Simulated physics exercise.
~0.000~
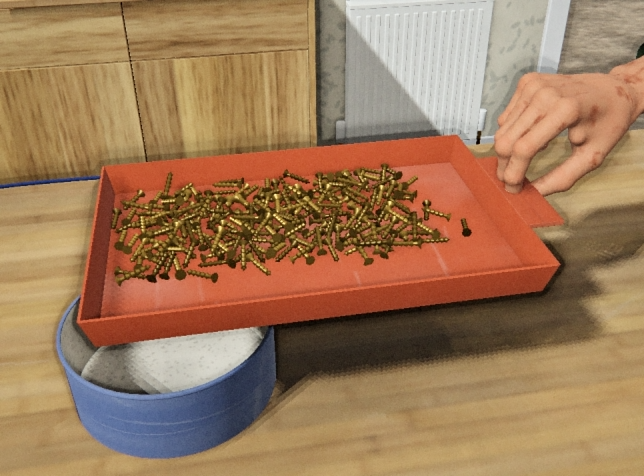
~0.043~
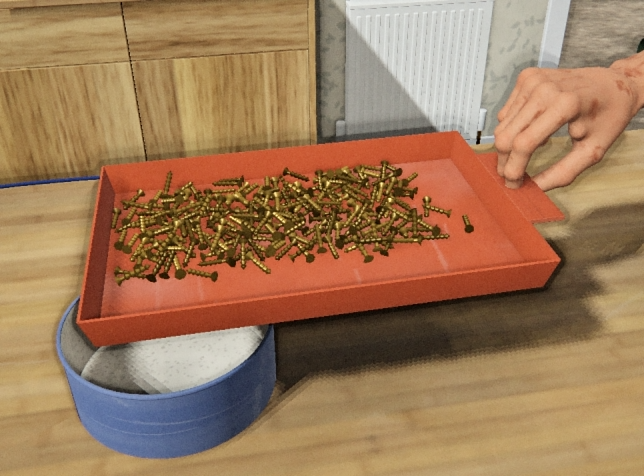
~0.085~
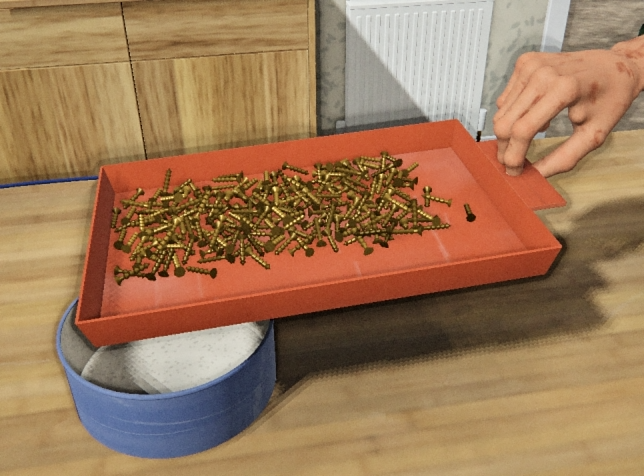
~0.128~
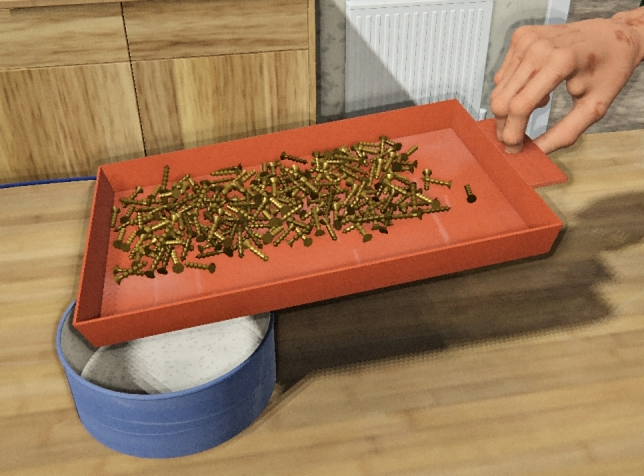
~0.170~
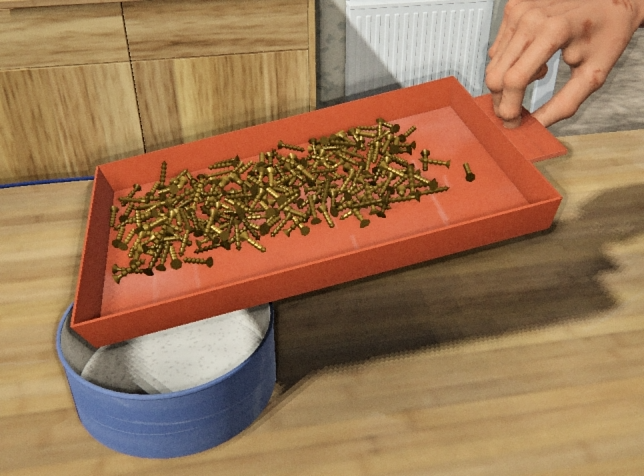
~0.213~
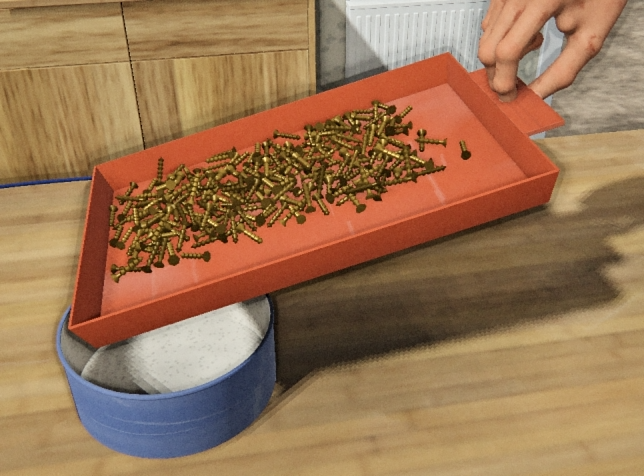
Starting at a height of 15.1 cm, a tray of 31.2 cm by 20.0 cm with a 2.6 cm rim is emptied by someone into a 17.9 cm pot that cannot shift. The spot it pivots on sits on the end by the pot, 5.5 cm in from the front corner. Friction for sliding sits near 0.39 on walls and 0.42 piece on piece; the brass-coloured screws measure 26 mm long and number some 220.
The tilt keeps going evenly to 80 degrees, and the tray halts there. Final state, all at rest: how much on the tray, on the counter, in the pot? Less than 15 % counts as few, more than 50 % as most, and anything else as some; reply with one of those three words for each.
Here it is: Left on the tray: Some, counter: Most, pot: Few.
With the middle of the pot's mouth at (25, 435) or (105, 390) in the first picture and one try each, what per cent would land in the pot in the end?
30 and 35 %.
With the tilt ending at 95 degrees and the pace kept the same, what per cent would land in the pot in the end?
Pot share: About 5 per cent.
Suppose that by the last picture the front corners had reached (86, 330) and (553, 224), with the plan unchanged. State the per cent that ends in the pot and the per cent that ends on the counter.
Pot: 0, counter: 95.
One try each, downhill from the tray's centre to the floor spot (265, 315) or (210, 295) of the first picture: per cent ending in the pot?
I'd put it at roughly 0 per cent for the first tilt and roughly 0 per cent for the second.
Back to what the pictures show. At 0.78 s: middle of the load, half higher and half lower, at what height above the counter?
Around 18 cm up.
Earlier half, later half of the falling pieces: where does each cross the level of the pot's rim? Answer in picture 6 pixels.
I'd mark about (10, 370) for the first half and about (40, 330) for the second.
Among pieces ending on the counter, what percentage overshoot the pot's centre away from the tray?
Some 100 per cent.
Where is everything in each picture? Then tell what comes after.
In the first picture, tray tilt 0 degrees, front corners at (88, 315) and (548, 261); middle of the pieces at (284, 217); pot at (167, 318).
In the second picture, tray tilt 1 degrees, front corners at (88, 315) and (548, 256); middle of the pieces at (284, 215).
In the third picture, tray tilt 3 degrees, front corners at (86, 316) and (550, 243); middle of the pieces at (283, 210).
In the fourth picture, tray tilt 6 degrees, front corners at (84, 317) and (550, 221), lowest corner left front; middle of the pieces at (281, 201).
In the fifth picture, tray tilt 10 degrees, front corners at (81, 318) and (549, 195), lowest corner left front; middle of the pieces at (279, 190).
In the sixth picture, tray tilt 14 degrees, front corners at (79, 320) and (546, 168), lowest corner left front; middle of the pieces at (275, 180); pot at (167, 318). Its pace works out near 95 degrees a second.
After 0.55 s, tilt 46 degrees; the tray holds 100 %, the pot 0 %.
Then, at 0.78 s, tilt 68 degrees; the tray holds 85 %, the pot 0 %.
After 1.12 s, tilt 80 degrees; the tray holds 35 %, the pot 5 %.
At rest (2.1 s), tray 35 %, counter 60 %, pot 5 %.
